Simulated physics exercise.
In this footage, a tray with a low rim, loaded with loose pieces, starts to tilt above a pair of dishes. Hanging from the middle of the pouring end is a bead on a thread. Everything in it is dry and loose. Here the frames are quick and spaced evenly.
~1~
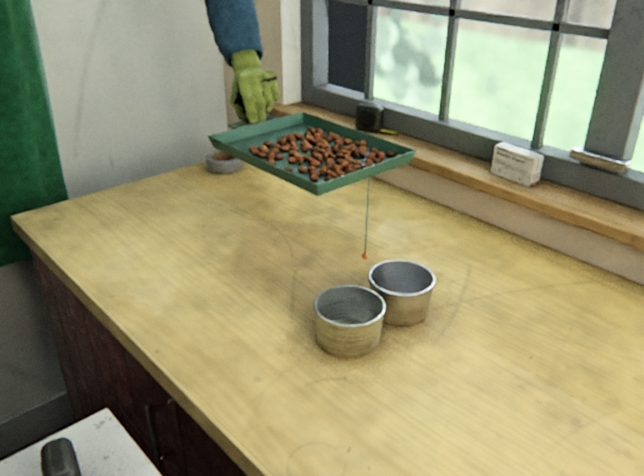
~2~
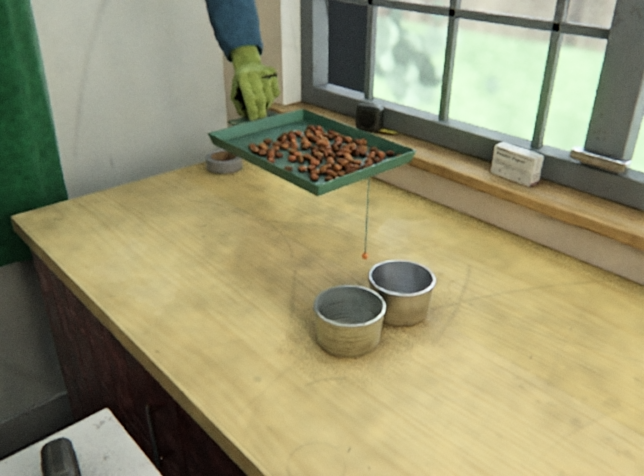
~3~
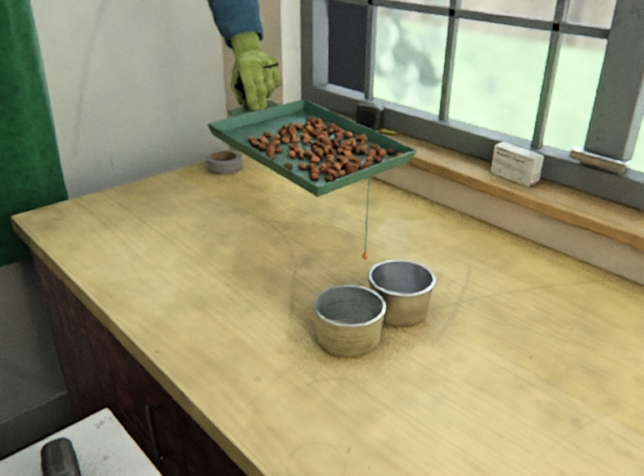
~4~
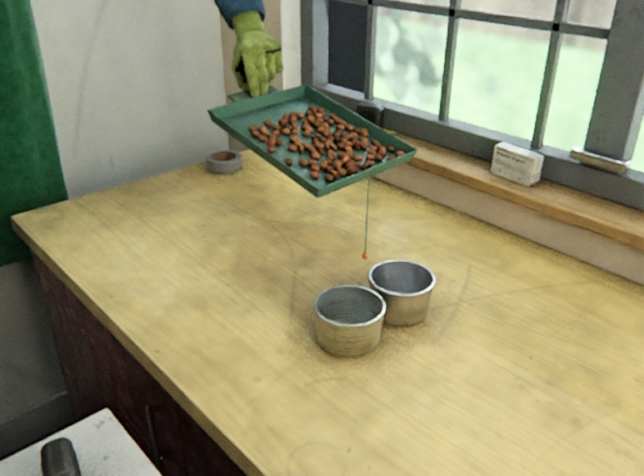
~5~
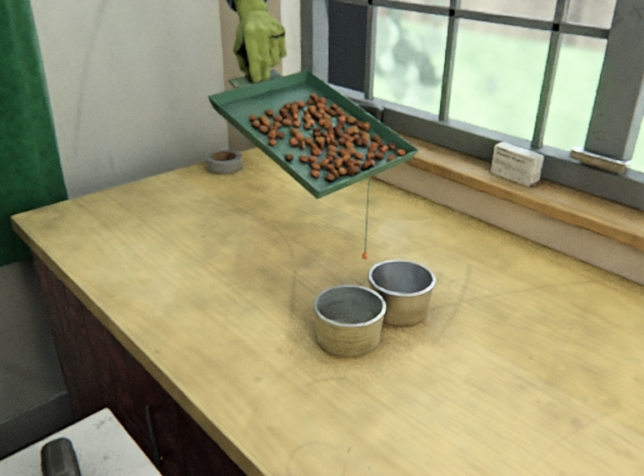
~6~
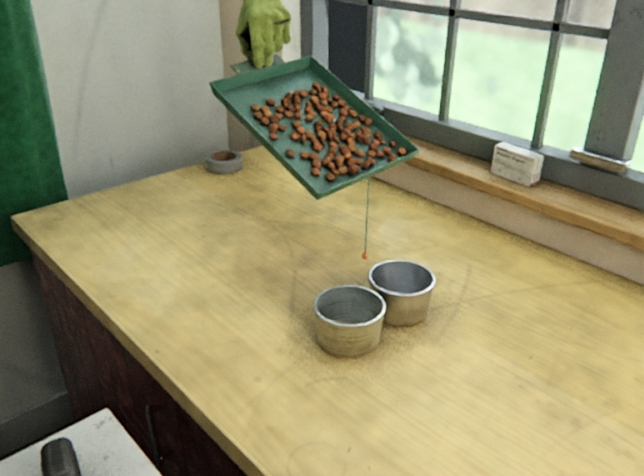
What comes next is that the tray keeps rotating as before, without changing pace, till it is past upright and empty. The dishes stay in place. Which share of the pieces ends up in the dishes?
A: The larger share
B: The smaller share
The larger share.
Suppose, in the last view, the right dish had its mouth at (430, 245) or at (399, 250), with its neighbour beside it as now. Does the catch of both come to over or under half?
With the first shift the pair saves less than a half; with the second, less than a half.
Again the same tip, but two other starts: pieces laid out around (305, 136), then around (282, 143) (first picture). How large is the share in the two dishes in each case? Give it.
Close to 50 %, followed by close to 70 %.
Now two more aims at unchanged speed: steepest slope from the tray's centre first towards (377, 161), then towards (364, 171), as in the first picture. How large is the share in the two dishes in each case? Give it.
First case about 10 percent; second case about 50 percent.
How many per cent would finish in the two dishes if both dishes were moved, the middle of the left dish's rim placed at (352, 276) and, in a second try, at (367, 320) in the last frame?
Roughly 30 % and 30 %.
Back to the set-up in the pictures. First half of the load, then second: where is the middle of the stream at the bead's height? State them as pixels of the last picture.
Near (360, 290) and later near (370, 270).
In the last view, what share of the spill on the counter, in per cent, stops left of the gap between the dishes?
I'd guess close to 40 %.
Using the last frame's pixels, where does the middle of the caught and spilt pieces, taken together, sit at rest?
Centre at rest: Close to (363, 325).
Soon after the last picture, tray tipped steeply; nearly all on the tray; a stray few in the air.
A little later, tray tipped past a quarter turn; about a quarter on the tray; about a third in the left dish; a small part in the right dish; a small part outside both; about a quarter in the air.
Later still, tray tipped past a quarter turn; about half in the left dish; about a third in the right dish; about a quarter outside both.
At rest, tray tipped past a quarter turn; about half in the left dish; about a third in the right dish; about a quarter outside both.
